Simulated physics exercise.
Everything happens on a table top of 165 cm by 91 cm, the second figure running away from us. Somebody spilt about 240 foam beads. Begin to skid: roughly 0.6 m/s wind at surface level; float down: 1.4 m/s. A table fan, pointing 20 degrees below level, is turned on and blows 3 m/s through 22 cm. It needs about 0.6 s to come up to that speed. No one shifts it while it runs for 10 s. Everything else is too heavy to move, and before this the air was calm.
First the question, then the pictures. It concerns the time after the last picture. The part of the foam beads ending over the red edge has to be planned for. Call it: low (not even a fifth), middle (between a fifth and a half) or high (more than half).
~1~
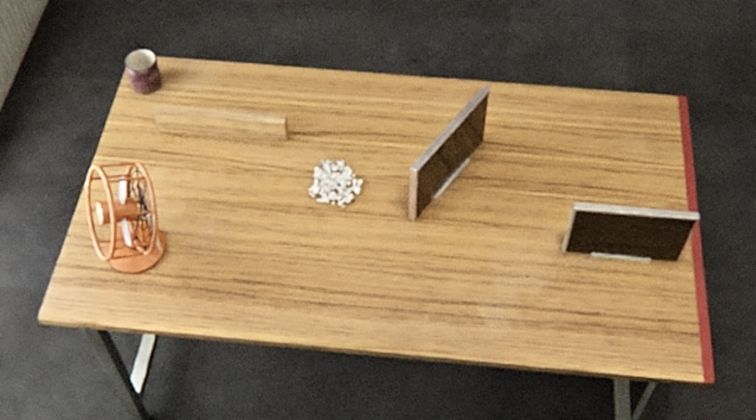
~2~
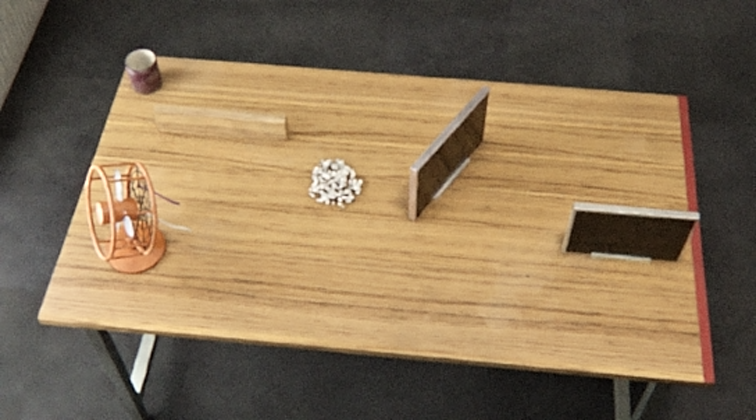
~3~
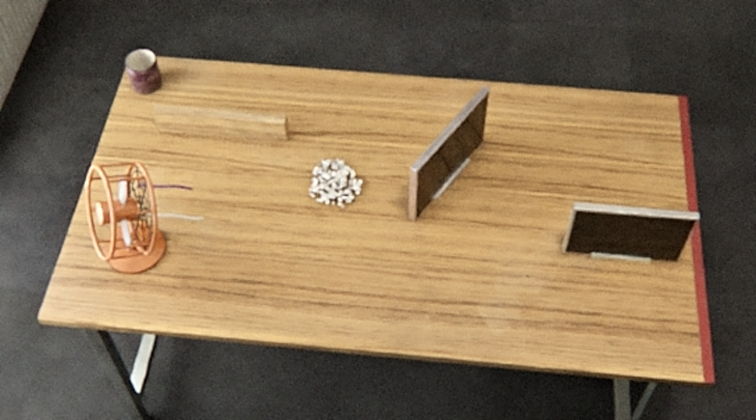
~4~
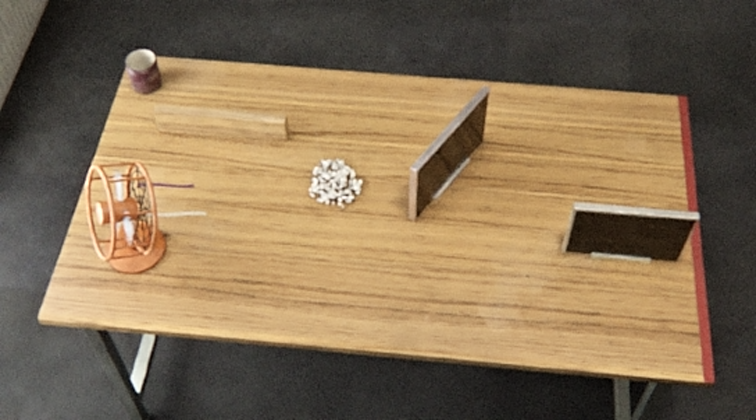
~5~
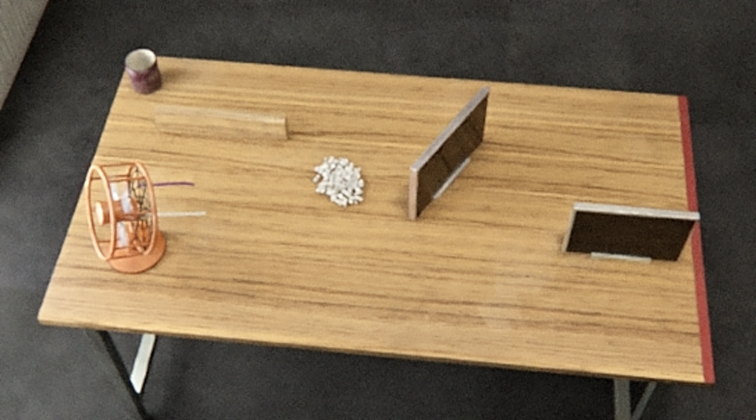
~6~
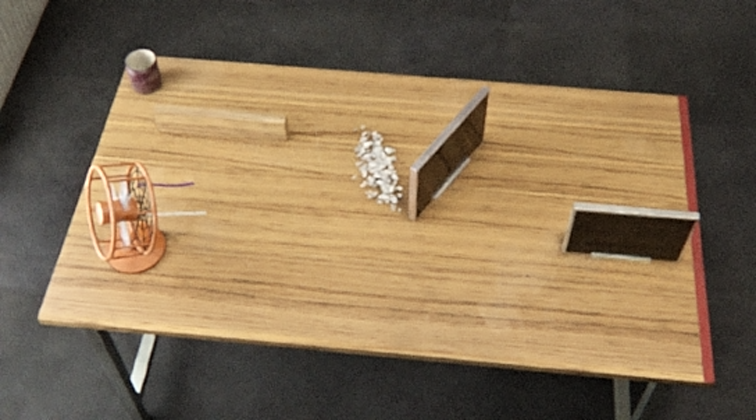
Low.
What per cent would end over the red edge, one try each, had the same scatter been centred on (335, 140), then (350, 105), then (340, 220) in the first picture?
It goes 0 %, then 0 %, then 70 %.
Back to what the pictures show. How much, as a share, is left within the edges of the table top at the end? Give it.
My guess is near 0 per cent.
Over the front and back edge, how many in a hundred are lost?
About 0 % front, 100 % back.
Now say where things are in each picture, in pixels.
In the first picture, the middle of the foam beads is near (335, 183), none has stirred yet and the mouth of the table fan is at (121, 211).
In the second picture, the middle of the foam beads is near (332, 182), none has stirred yet and the red edge is centred on (699, 225).
In the third picture, the middle of the foam beads is near (334, 184), none has stirred yet, the top of a laptop is at (452, 127) and the top of a board is at (220, 114).
In the fourth picture, the middle of the foam beads is near (332, 182) and none has stirred yet.
In the fifth picture, the middle of the foam beads is near (338, 183), the farthest in sight from the table fan is at (359, 170) and about 40 % have left their places.
In the sixth picture, the middle of the foam beads is near (380, 170), the farthest in sight from the table fan is at (393, 151) and all have left their places.
Then, 1.2 s after the last picture the count stands so, 0 % are over the red edge.
Then, 2.4 s after the last picture the count stands so, 1 % are over the red edge.
Then, 4.7 s after the last picture the count stands so, 1 % are over the red edge.
Then, 9.2 s after the last picture, at the end, 1 % are over the red edge.
